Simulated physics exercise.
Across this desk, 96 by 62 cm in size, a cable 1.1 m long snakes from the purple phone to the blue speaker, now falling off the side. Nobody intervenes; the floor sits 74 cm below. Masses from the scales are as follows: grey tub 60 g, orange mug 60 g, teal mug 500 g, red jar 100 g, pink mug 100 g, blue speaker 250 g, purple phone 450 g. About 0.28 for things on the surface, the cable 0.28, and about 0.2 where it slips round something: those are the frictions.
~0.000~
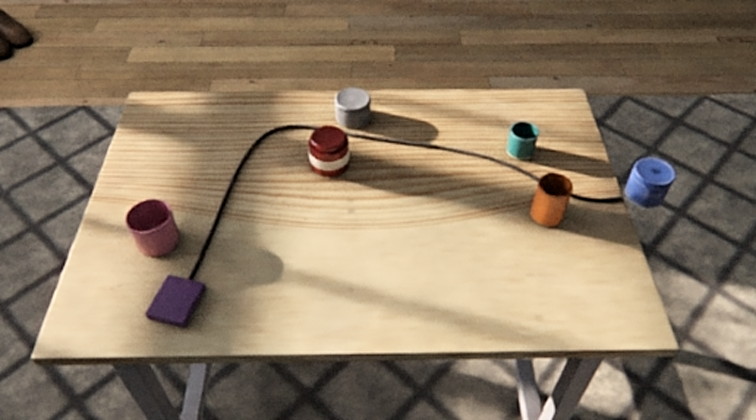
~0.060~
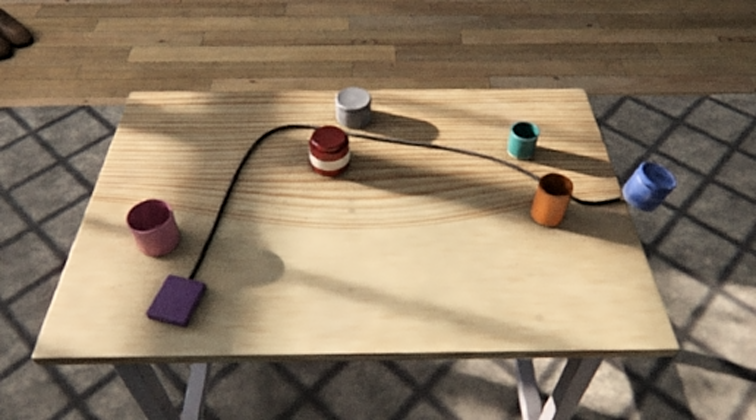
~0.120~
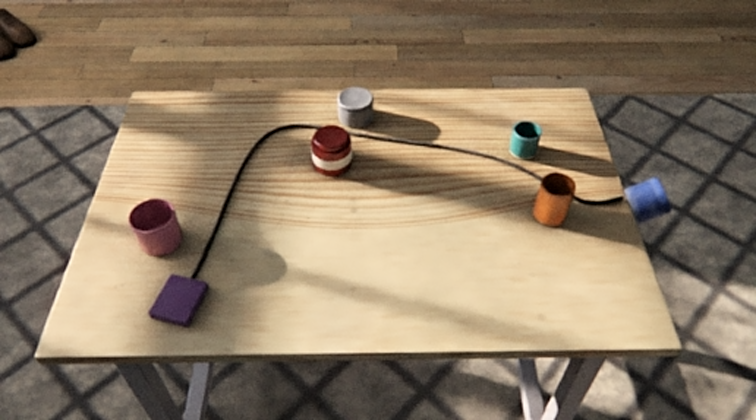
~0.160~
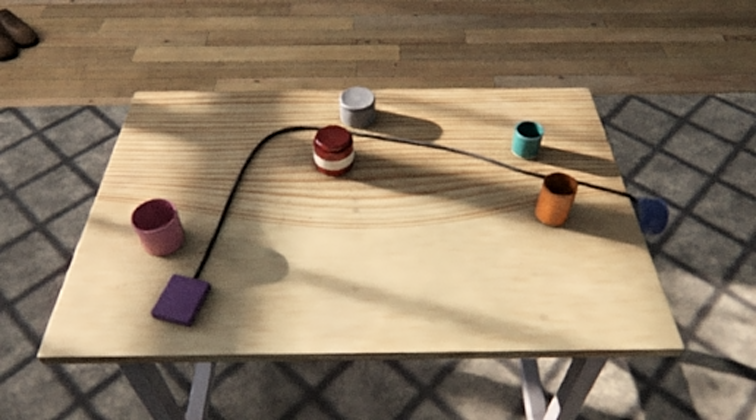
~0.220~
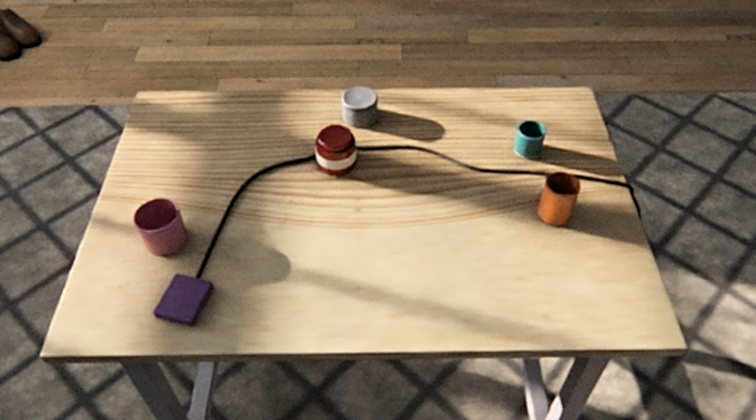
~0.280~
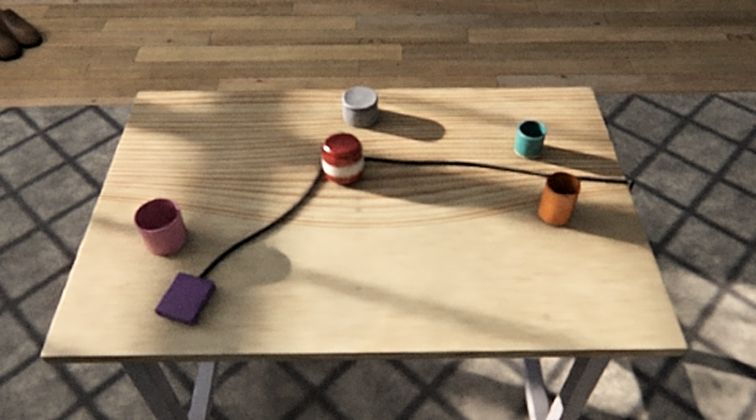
On a wooden desk, a blue speaker dropping off the right side, its cable pulling straighter and nudging the red jar slightly.
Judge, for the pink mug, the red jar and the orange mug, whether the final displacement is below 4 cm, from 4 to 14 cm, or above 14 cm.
Watch the pink mug stay nearly put; watch the red jar change position a lot; watch the orange mug change position moderately.
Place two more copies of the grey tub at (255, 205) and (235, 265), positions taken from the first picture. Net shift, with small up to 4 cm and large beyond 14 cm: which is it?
Taking them in that order, the first shows a lot of movement and the second shows a lot of movement.
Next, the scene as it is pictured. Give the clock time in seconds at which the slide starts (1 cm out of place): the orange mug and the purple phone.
Orange mug: 0.44 s; purple phone: 0.34 s.
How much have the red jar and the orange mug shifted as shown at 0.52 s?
Approx. shifts - red jar: 40 cm; orange mug: 4 cm.
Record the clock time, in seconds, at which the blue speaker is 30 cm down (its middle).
At about 0.34 s.
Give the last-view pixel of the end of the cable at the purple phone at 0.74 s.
Close to (299, 274) in the last picture.
After 0.5 s, the cable's tail end at (252, 287); red jar 40 cm off its start, orange mug 4 cm off its start, blue speaker over the edge.
After 0.7 s, the cable's tail end at (299, 274); red jar over the edge, orange mug 5 cm off its start, purple phone 14 cm off its start.
After 1.0 s, the cable's tail end at (349, 262); red jar over the edge, orange mug 5 cm off its start at (580, 207), purple phone 22 cm off its start at (324, 263).
After 1.2 s, the cable's tail end at (404, 252); red jar over the edge, orange mug 7 cm off its start, purple phone 32 cm off its start.
After 2.4 s, the cable's tail end at (411, 251); red jar over the edge, orange mug 7 cm off its start at (585, 213), pink mug 0 cm off its start at (156, 215), purple phone 33 cm off its start at (387, 251).
